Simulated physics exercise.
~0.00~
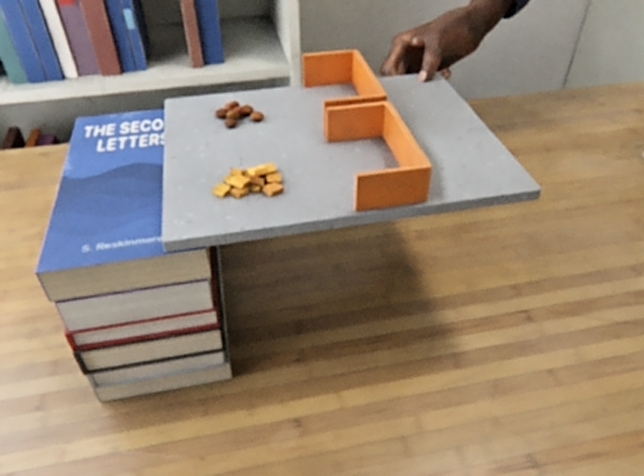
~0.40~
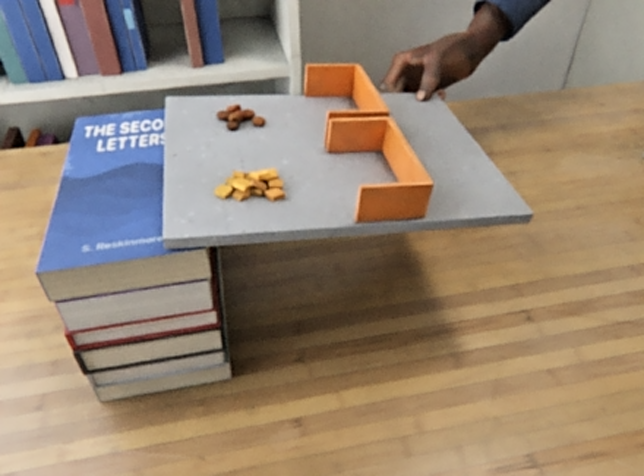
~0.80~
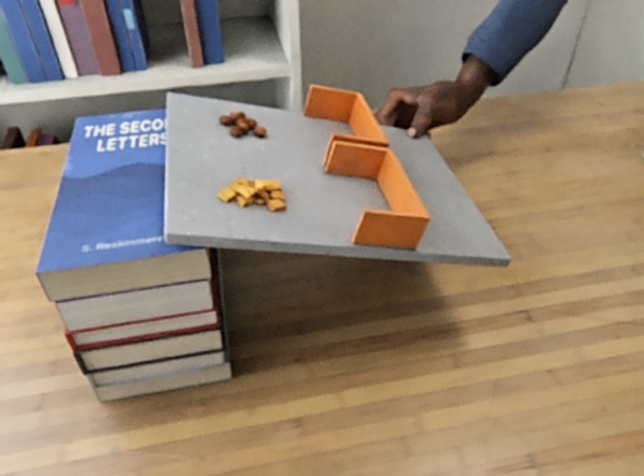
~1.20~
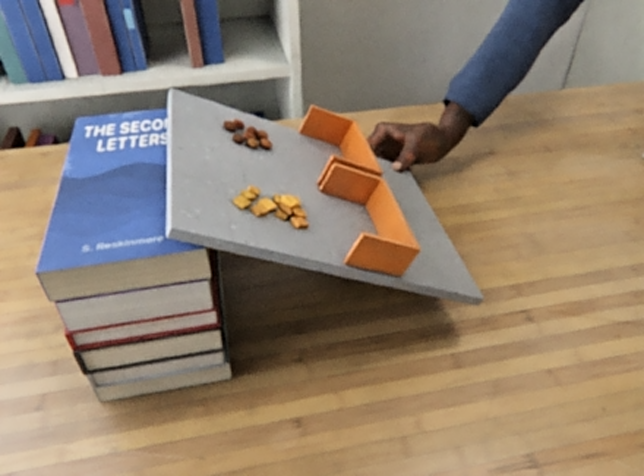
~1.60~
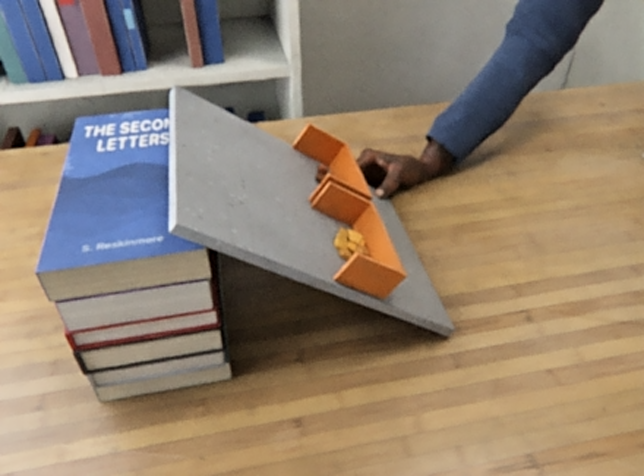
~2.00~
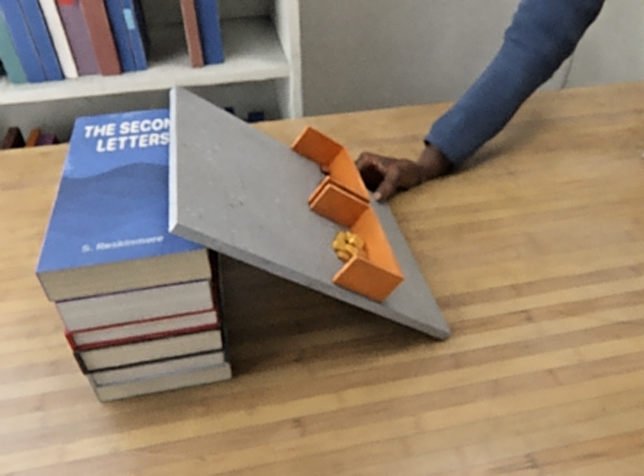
A grey board rests with its left end on a stack of books topped by a blue cover, above a wooden counter with a bookshelf behind, seen from slightly above. On it sit a nearer handful of yellow-orange pieces and a farther handful of reddish-brown ones, each with an orange fence to its right. A dark-skinned hand in a blue sleeve lowers the right end, and the board tilts steadily. As it steepens, both handfuls slide down toward the fences. The board comes to rest sloping to the counter, with each handful gathered behind its own fence.
